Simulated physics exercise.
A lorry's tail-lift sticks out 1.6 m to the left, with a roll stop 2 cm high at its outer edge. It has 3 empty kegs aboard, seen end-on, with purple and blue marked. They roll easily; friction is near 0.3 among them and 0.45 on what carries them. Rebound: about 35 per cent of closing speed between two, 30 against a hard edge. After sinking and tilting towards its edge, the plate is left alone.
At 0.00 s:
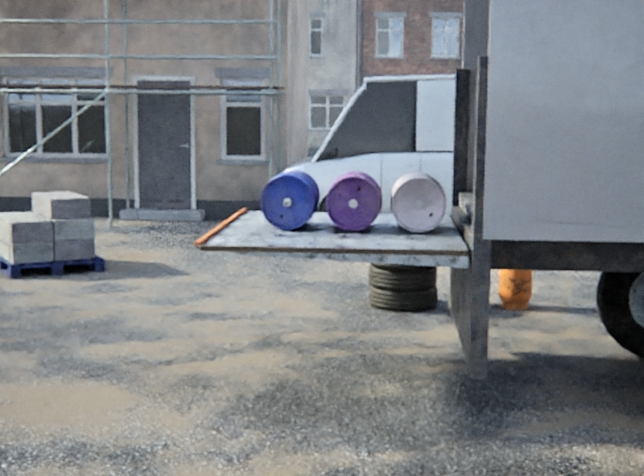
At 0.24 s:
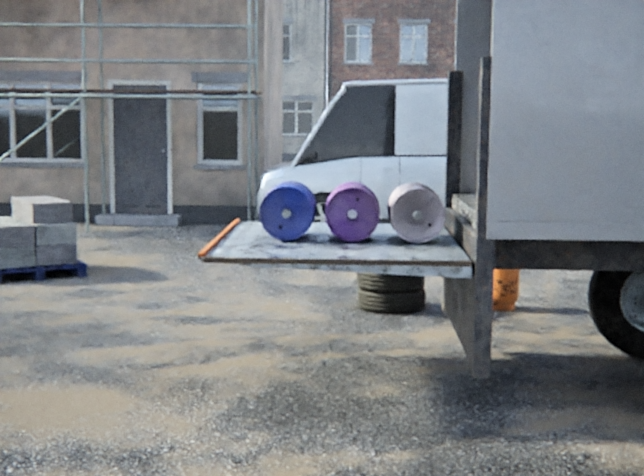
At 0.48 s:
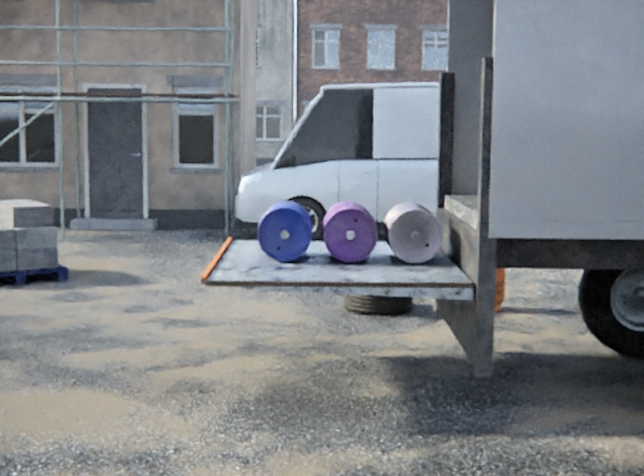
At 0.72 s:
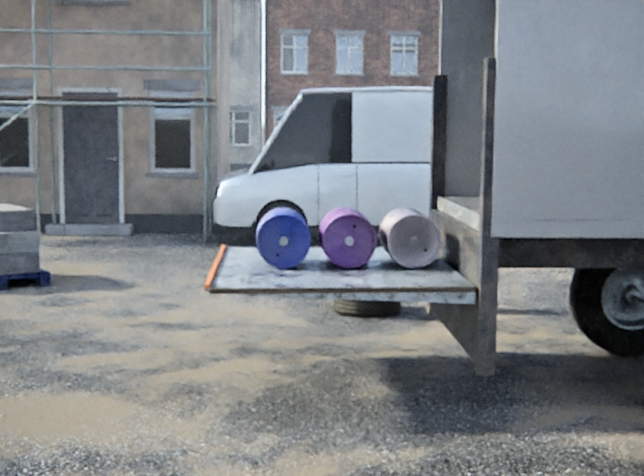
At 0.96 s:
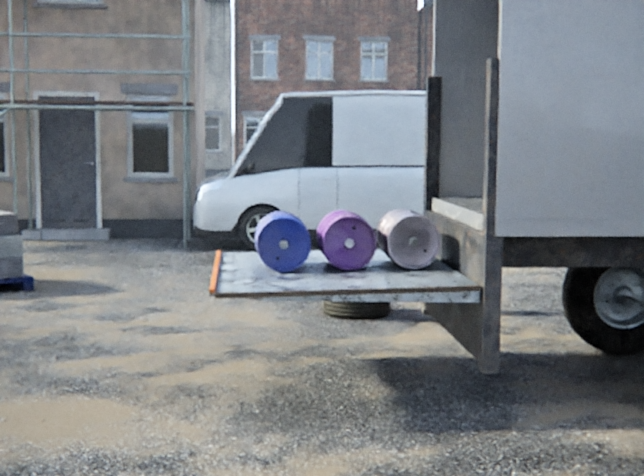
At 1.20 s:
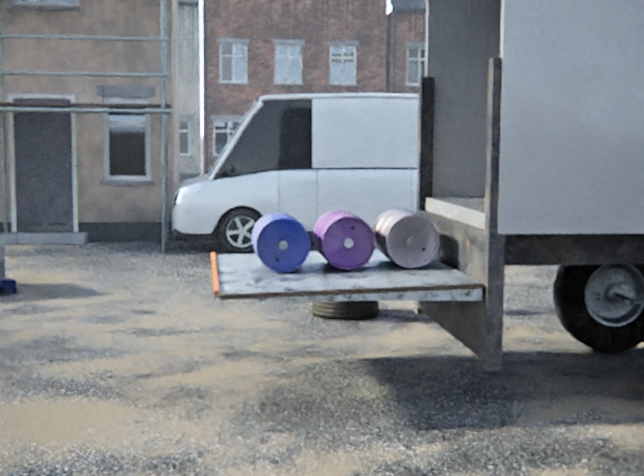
To begin with, blue, purple and pale kegs lie side by side, end-on, on a level tail-lift sticking out left from a lorry, with a van and buildings behind. The plate sinks a little with the kegs aboard, then tilts very slightly towards its outer edge as the view gradually shifts.
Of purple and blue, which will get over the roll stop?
Purple keg: Does not; blue: Does not.
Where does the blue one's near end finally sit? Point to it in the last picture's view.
It ends up close to (230, 248).
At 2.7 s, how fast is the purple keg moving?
Speed approx. 0.1 m/s.
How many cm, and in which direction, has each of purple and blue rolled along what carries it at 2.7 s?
Purple has shifted 10 left and blue 10 left.
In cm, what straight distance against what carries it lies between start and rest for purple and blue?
Net displacement for purple is 40, for blue it is 35.
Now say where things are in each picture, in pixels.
The first picture shows purple (353, 204), blue (287, 203); plate level; stop at (198, 243); 3 of the 3 make up the bottom layer on the plate.
The second picture shows purple (352, 215), blue (286, 214); plate level.
The third picture shows purple (351, 236), blue (284, 235); plate level.
The fourth picture shows purple (350, 241), blue (284, 242); plate level; stop at (207, 287).
The fifth picture shows purple (350, 244), blue (284, 245); plate tilted 1°.
The sixth picture shows purple (349, 243), blue (283, 246); plate tilted 2°; stop at (216, 292).
By 2.7 s, purple is on the plate, 75 cm from the stop, rolling left; blue is on the plate, 30 cm from the stop, rolling left; 0 over the stop so far.
Finally (4.7 s), purple is on the plate, 45 cm from the stop; blue is on the plate, 10 cm from the stop; 0 over the stop so far.
